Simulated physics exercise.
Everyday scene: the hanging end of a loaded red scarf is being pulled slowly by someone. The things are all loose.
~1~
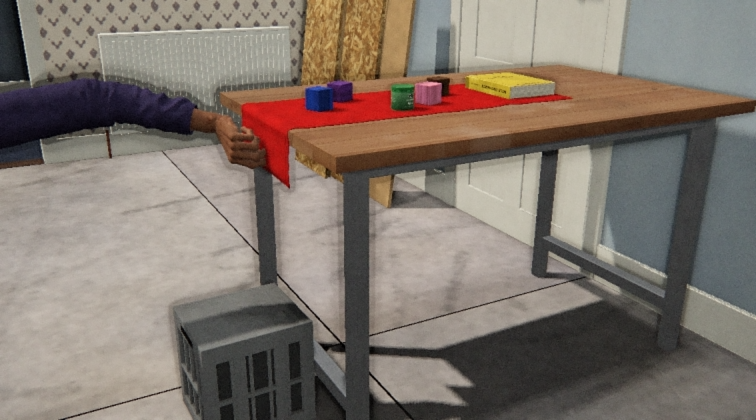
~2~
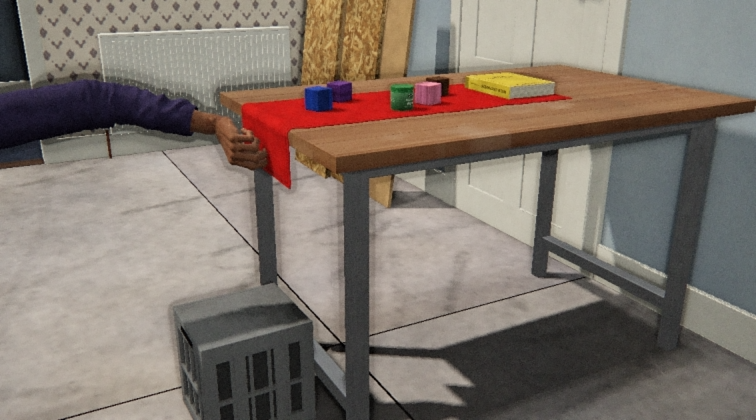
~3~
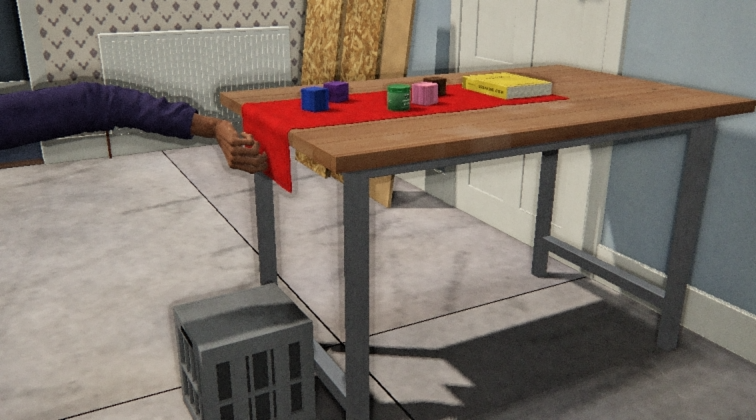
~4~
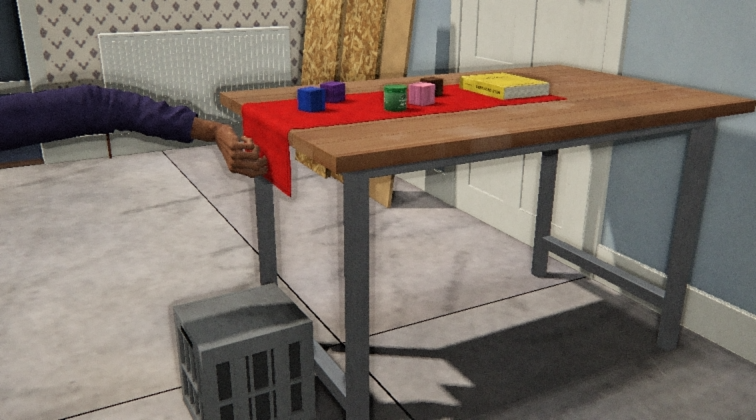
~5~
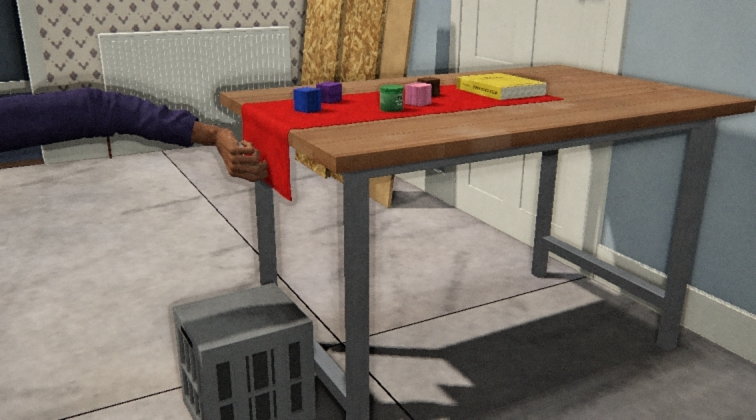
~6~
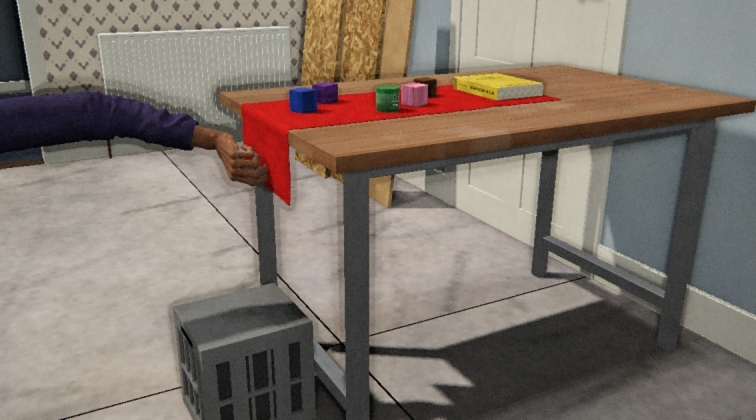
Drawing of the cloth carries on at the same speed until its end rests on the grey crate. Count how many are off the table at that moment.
The count of things that fall is three.
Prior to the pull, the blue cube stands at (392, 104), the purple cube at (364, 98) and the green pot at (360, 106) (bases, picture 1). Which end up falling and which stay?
Blue cube - leaves the top, purple cube - leaves the top, green pot - leaves the top.
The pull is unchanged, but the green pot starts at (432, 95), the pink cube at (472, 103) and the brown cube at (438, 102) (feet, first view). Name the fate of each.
Looking at each one, the green pot remains in position, the pink cube remains in position and the brown cube remains in position.
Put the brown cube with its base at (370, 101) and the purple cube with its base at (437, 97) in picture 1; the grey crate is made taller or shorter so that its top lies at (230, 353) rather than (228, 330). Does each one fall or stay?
The brown cube does not stay aboard, and the purple cube stays aboard.
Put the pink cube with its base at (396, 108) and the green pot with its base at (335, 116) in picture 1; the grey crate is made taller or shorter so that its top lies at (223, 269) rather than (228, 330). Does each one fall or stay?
Observed: Pink cube remains seated; green pot departs.
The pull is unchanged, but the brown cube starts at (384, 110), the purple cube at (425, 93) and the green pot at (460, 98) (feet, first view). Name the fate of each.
Looks like the brown cube ends up down, the purple cube hangs in there, and the green pot hangs in there.
Early on, hem near (267, 238); blue cube gone.
Midway, hem near (268, 295); blue cube and purple cube gone.
Finally, hem on the crate; blue cube, purple cube and green pot gone. It carries off three.
